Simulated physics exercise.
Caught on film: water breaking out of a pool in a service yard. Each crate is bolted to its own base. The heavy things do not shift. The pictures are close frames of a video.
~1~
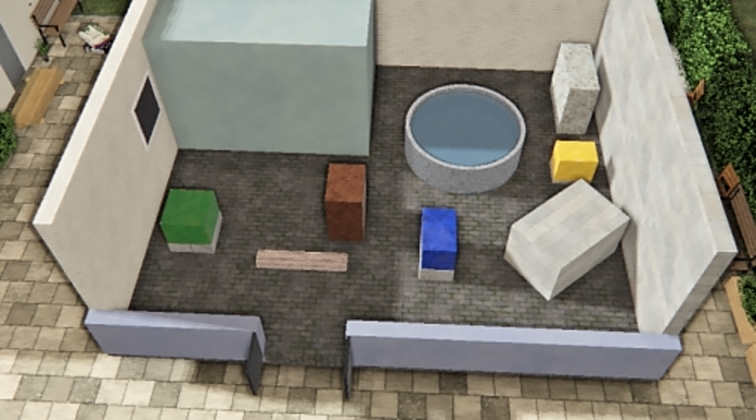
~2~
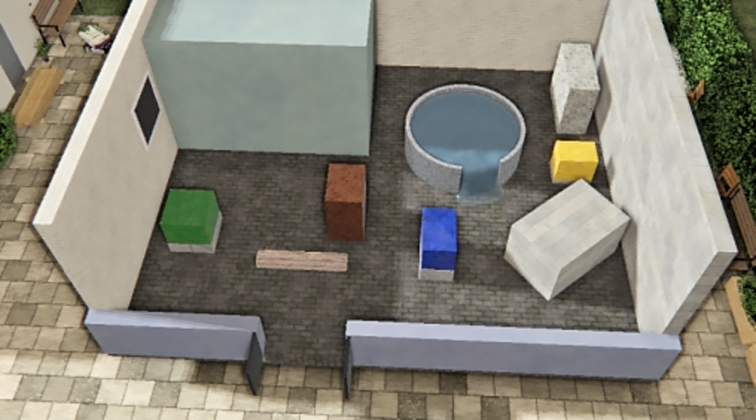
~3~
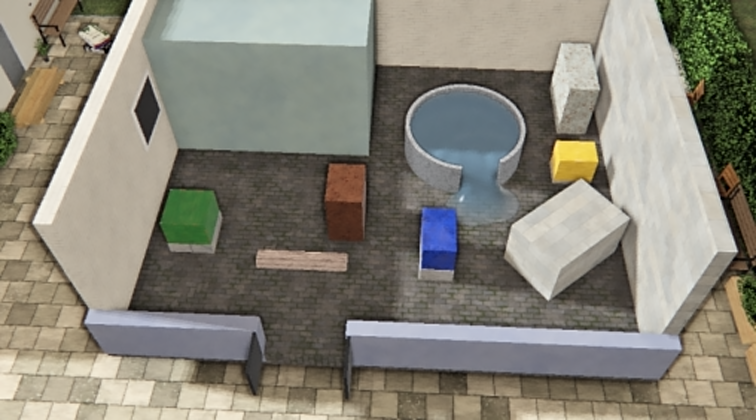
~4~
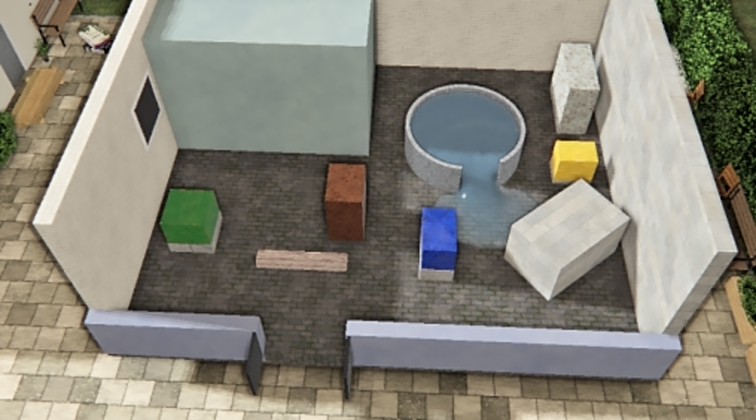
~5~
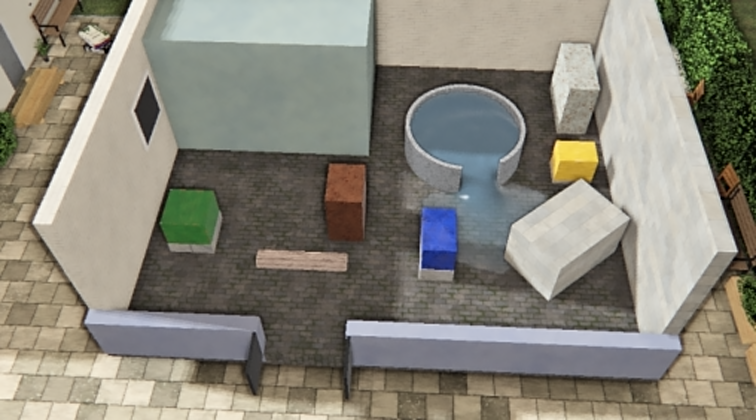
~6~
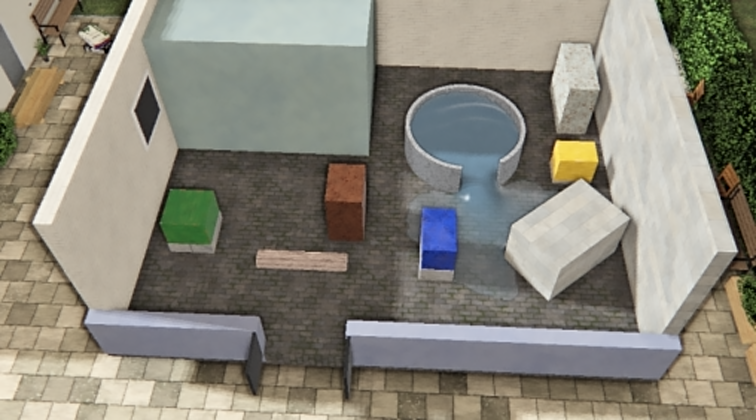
In a walled, paved yard with scattered blocks, a round pool of still water stands near the back wall. A gap opens in the pool's front side and water pours out, spreading over the dark paving toward the viewer, past the blue block and alongside the large pale one.
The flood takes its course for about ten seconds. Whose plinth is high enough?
The green crate stays dry; the yellow crate gets wet; the blue crate stays dry.
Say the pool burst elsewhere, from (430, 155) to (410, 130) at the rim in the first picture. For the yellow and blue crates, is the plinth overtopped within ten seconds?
The yellow crate escapes it; the blue crate remains dry.
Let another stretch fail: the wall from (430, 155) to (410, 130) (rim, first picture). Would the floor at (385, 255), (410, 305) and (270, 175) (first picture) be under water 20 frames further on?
In that order: Covered, flooded, wet.
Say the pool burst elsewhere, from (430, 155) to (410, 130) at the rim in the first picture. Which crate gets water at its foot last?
I say the yellow crate.
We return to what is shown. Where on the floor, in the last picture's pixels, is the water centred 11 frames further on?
I would point to (473, 190).
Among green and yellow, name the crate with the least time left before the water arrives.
The crate marked yellow.
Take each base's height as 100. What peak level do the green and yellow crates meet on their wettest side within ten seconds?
Roughly 30 per cent, then 220 per cent.
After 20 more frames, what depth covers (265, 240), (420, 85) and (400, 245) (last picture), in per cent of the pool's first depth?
In that order: 0, 0 and 0 per cent.
A moment on, water covers 15 % of the floor; the green crate not reached, the yellow crate water round its plinth, the blue crate water round its plinth.
Next, water covers 25 % of the floor; the green crate not reached, the yellow crate water round its plinth, the blue crate water round its plinth.
Then, water covers 45 % of the floor; the green crate not reached, the yellow crate water round its plinth, the blue crate water round its plinth.
Later, water covers 65 % of the floor; the green crate water round its plinth, the yellow crate water round its plinth, the blue crate water round its plinth.
In the end, water covers 90 % of the floor; the green crate stayed above the water, the yellow crate was topped, the blue crate stayed above the water.
